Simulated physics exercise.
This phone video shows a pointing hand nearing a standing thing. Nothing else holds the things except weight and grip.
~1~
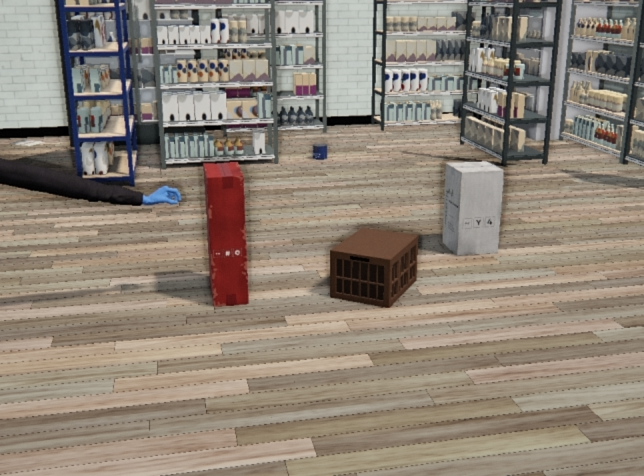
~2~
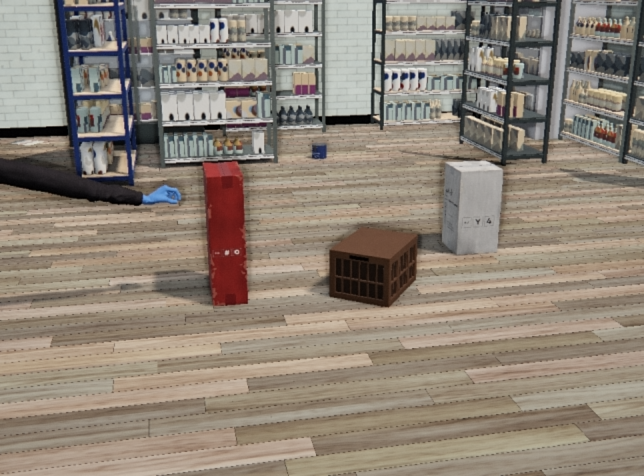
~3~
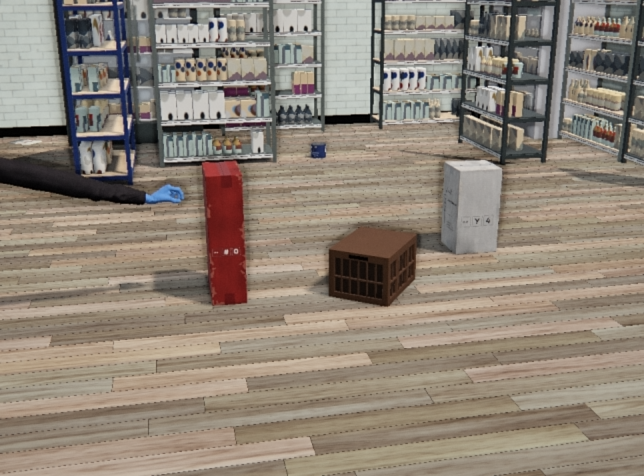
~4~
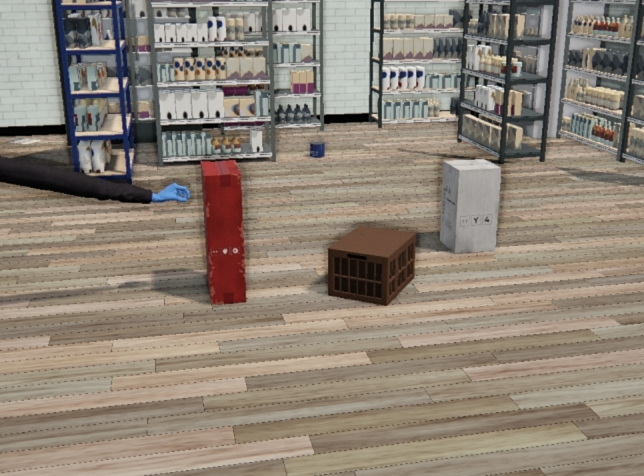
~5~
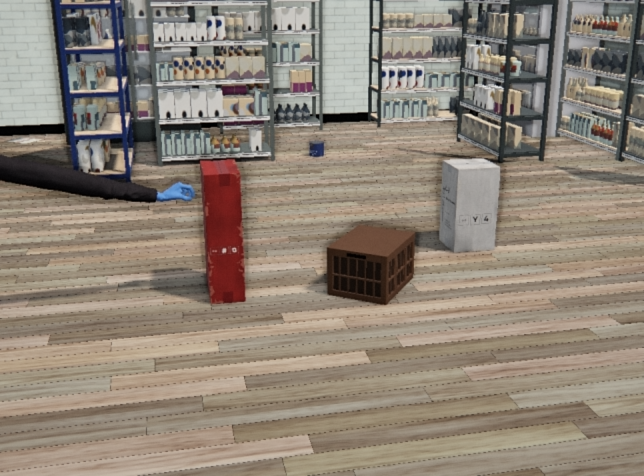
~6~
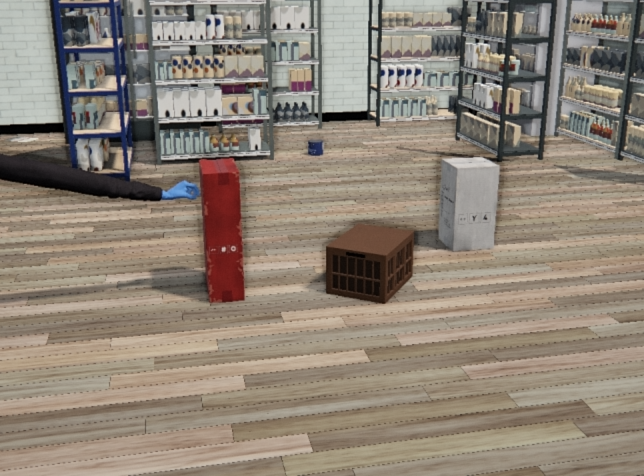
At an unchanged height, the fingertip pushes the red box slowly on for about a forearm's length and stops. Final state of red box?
Over.
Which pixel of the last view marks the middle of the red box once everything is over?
Near (291, 238).
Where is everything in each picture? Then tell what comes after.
Red box (226, 234), in the first frame.
Red box (225, 233), in the second frame.
Red box (224, 232), in the third frame.
Red box (223, 232), in the fourth frame.
Red box (223, 231), in the fifth frame.
Red box (222, 230), in the sixth frame.
Then, 0.30 s on from there, red box turned 10° from how it was put near (233, 227).
Then, 0.70 s on from there, red box turned 29° from how it was put near (256, 227).
Then, 0.90 s on from there, red box turned 54° from how it was put near (282, 238).
Then, 1.00 s on from there, red box turned 69° from how it was put near (289, 239).
In the end, toppled on the floor, red box. At the end, from the last picture's camera, red box near (291, 238).
